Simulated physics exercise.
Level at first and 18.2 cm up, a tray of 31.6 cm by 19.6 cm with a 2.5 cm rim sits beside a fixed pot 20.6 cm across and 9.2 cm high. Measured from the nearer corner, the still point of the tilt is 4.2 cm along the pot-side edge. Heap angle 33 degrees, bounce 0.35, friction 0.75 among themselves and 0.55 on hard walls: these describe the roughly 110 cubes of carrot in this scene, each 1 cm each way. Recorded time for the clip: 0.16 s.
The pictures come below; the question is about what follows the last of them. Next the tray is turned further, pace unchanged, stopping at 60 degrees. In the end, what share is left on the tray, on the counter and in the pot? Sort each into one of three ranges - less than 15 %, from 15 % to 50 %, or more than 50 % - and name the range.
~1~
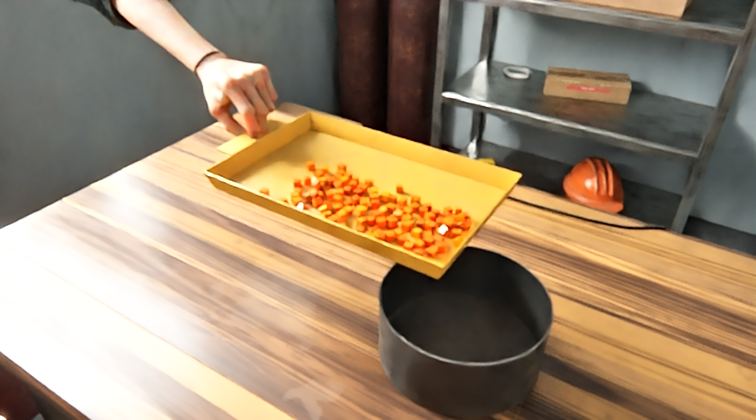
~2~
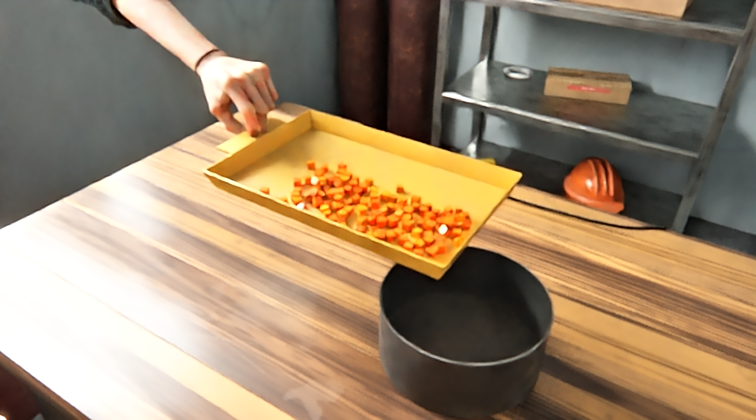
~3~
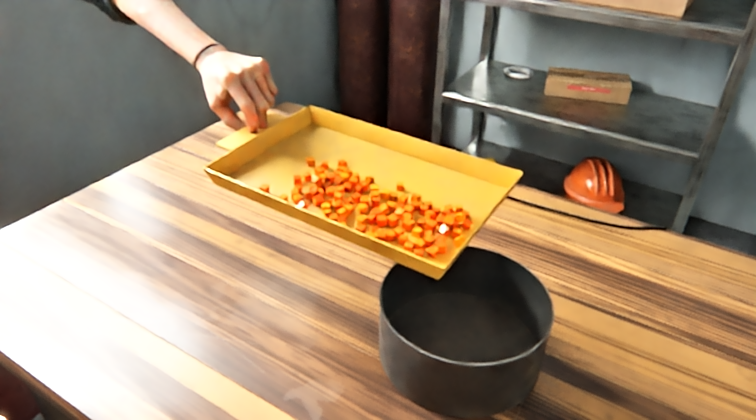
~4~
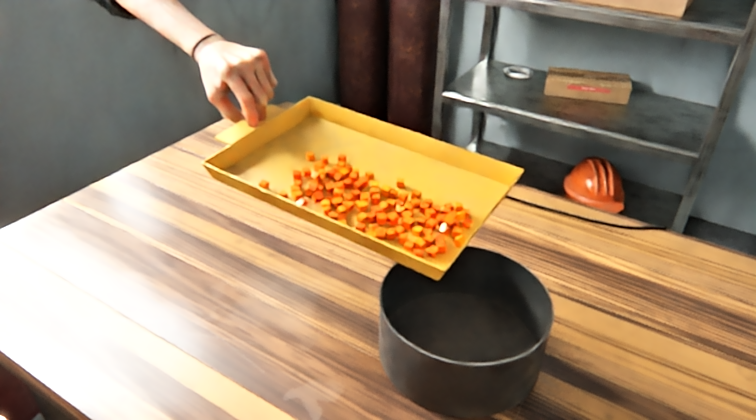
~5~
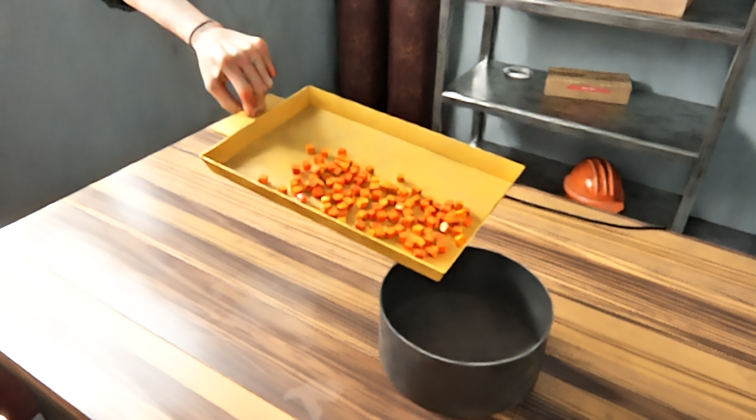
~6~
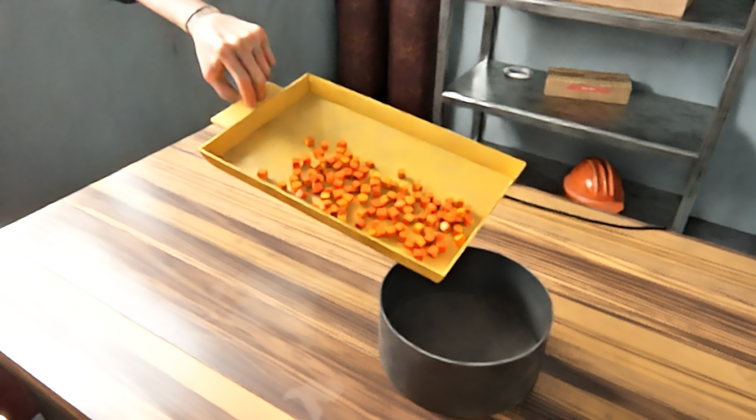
Ranges: Tray: More than 50 %; counter: From 15 % to 50 %; pot: Less than 15 %.
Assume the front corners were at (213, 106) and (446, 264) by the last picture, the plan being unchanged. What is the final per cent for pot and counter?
Pot: 20, counter: 10.
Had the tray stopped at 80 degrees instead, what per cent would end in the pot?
Roughly 20 percent.
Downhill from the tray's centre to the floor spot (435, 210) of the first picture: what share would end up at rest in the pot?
The share comes to about 25 in a hundred.
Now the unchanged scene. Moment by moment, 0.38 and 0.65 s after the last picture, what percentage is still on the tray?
I'd say roughly 100, then roughly 90.
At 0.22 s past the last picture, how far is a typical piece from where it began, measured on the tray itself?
Displacement on the tray: About 0 cm.
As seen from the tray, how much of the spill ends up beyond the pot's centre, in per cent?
80 %.
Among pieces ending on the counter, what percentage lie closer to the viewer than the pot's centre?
Roughly 100 percent of the spill.
Then, 0.22 s after the last picture, tilt 35 degrees; the tray holds 100 %, the pot 0 %.
Then, 0.38 s after the last picture, tilt 53 degrees; the tray holds 100 %, the pot 0 %.
Then, 0.65 s after the last picture, tilt 60 degrees; the tray holds 90 %, the pot 0 %.
In the end, tray 65 %, counter 30 %, pot 0 %.
